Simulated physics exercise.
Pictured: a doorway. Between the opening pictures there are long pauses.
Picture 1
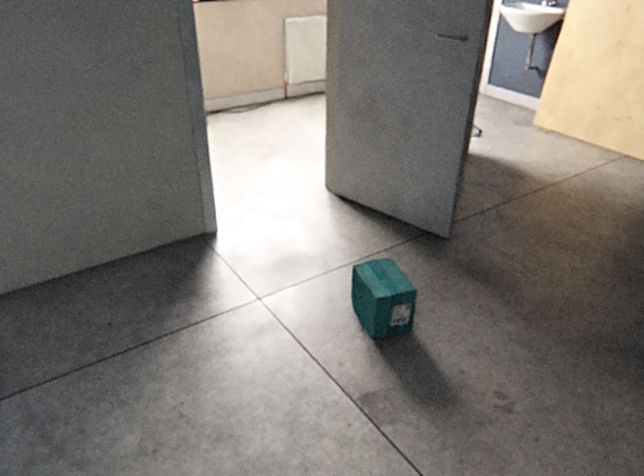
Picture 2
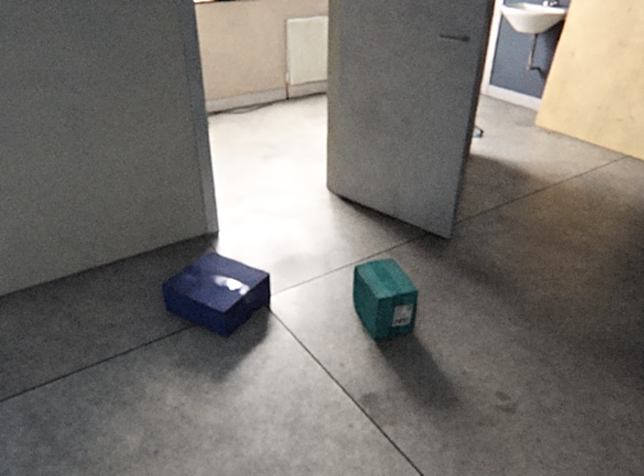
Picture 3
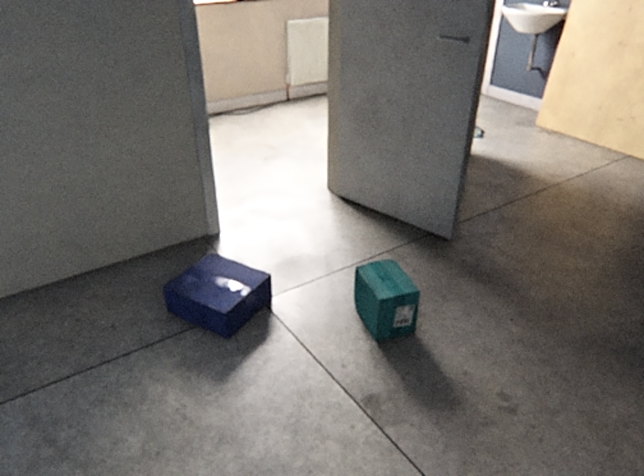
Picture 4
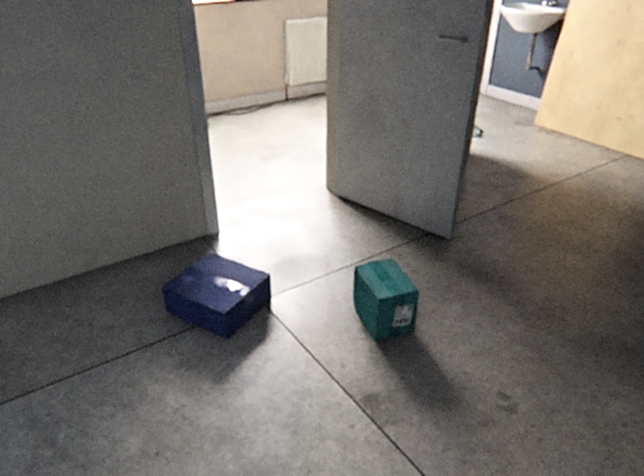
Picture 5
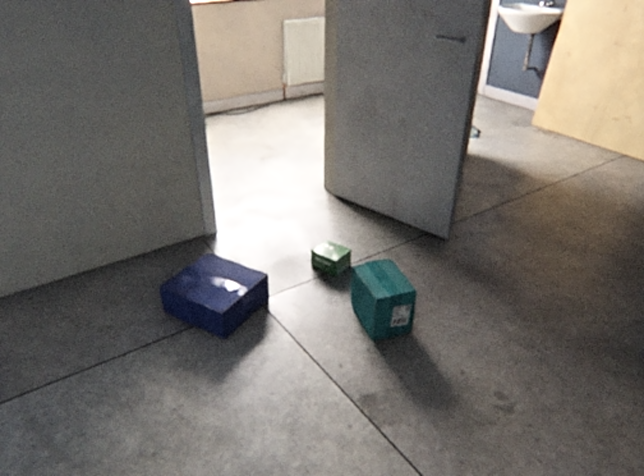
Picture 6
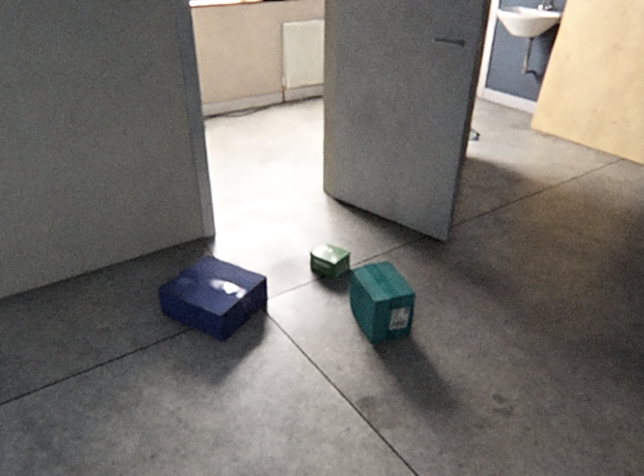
A room with a smooth grey floor is seen from above at an angle, facing a wide-open door, with a white sink beyond it at upper right. A turquoise parcel sits near the centre, joined by a blue box to its left and later a small green box behind and between them. Nothing is seen moving beyond slight camera shifts.
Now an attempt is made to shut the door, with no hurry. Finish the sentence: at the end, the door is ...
... fully closed.
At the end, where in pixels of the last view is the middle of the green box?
Near pixel (231, 258).
Then, 0.90 s past the last view, door 52° open; green box displaced about its own width near (305, 260).
Then, 1.10 s past the last view, door 36° open; green box displaced well along near (264, 260).
Finally, door 0° open; moved from the start, green box; the other 2 still in place. Final places as the last picture's camera would see them, green box near (231, 258).
